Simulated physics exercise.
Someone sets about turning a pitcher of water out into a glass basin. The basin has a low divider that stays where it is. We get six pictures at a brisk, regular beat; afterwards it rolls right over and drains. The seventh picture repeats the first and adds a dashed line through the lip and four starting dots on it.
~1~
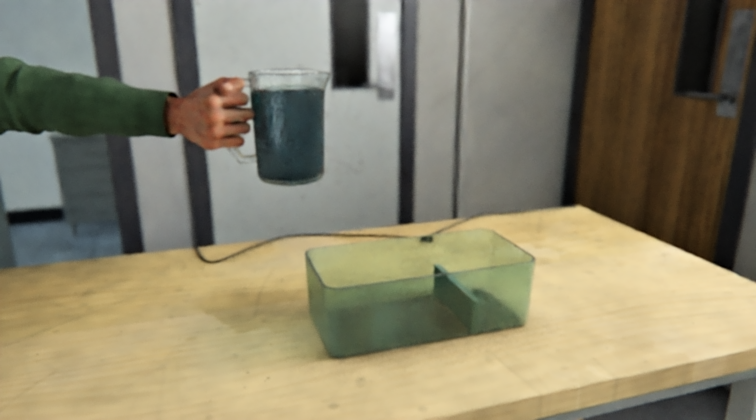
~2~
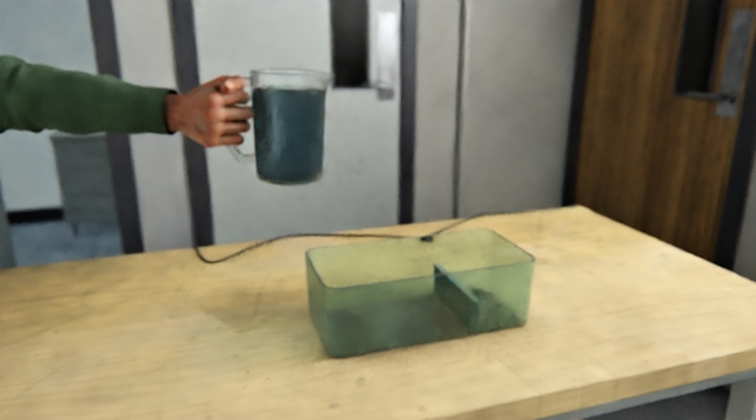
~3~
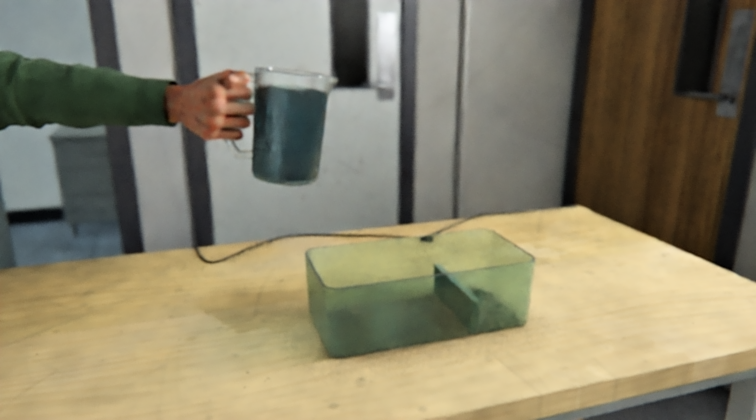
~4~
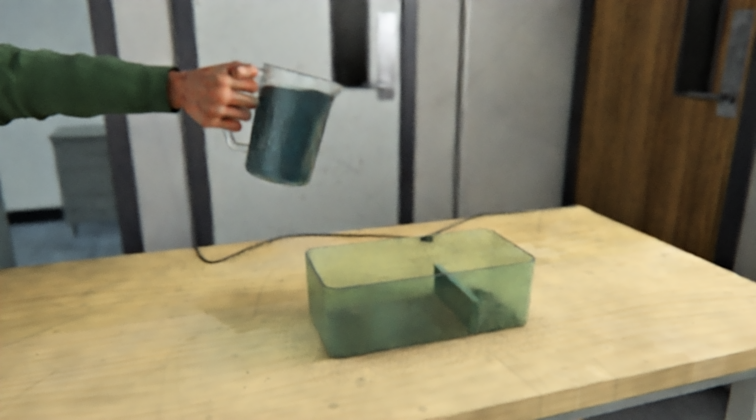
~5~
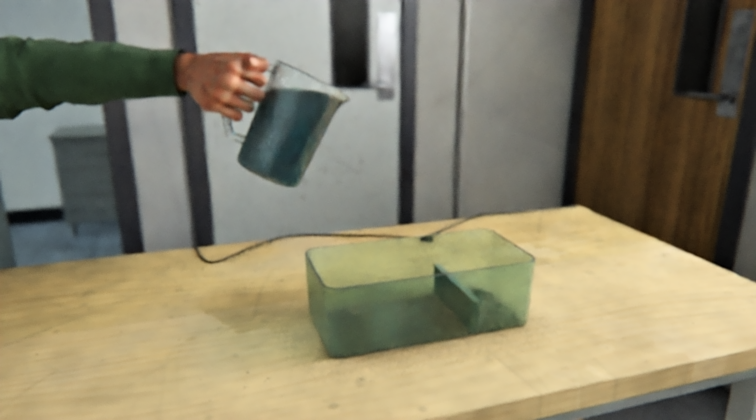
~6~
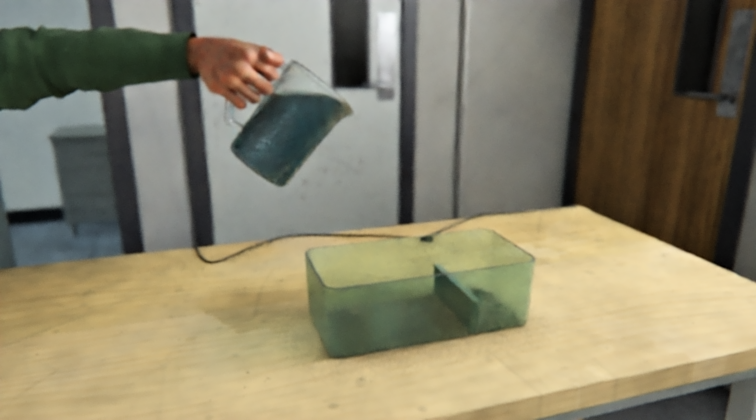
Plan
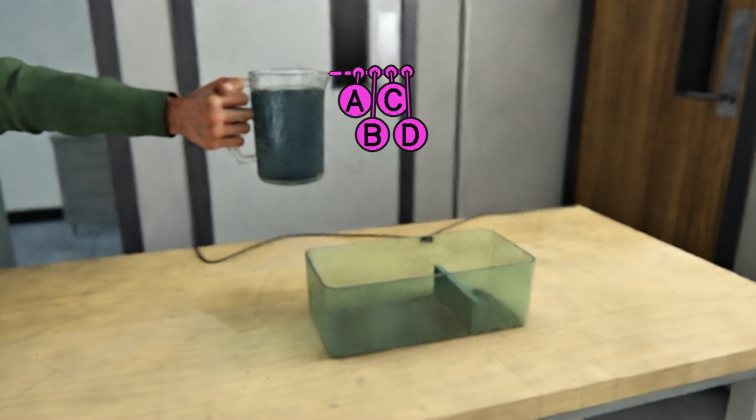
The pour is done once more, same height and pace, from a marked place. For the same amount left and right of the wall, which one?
The answer is place D.
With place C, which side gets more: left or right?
More ends on the left.
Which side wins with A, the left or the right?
More ends on the left.
On the marked copy, A at (358, 72); B at (374, 72); C at (391, 72); D at (406, 71).
With A, about 87 % ends left of the wall and 6 % right of it; 7 % is lost outside.
With B, about 84 % ends left of the wall and 4 % right of it; 12 % is lost outside.
With C, about 77 % ends left of the wall and 13 % right of it; 10 % is lost outside.
With D, about 53 % ends left of the wall and 41 % right of it; 7 % is lost outside.
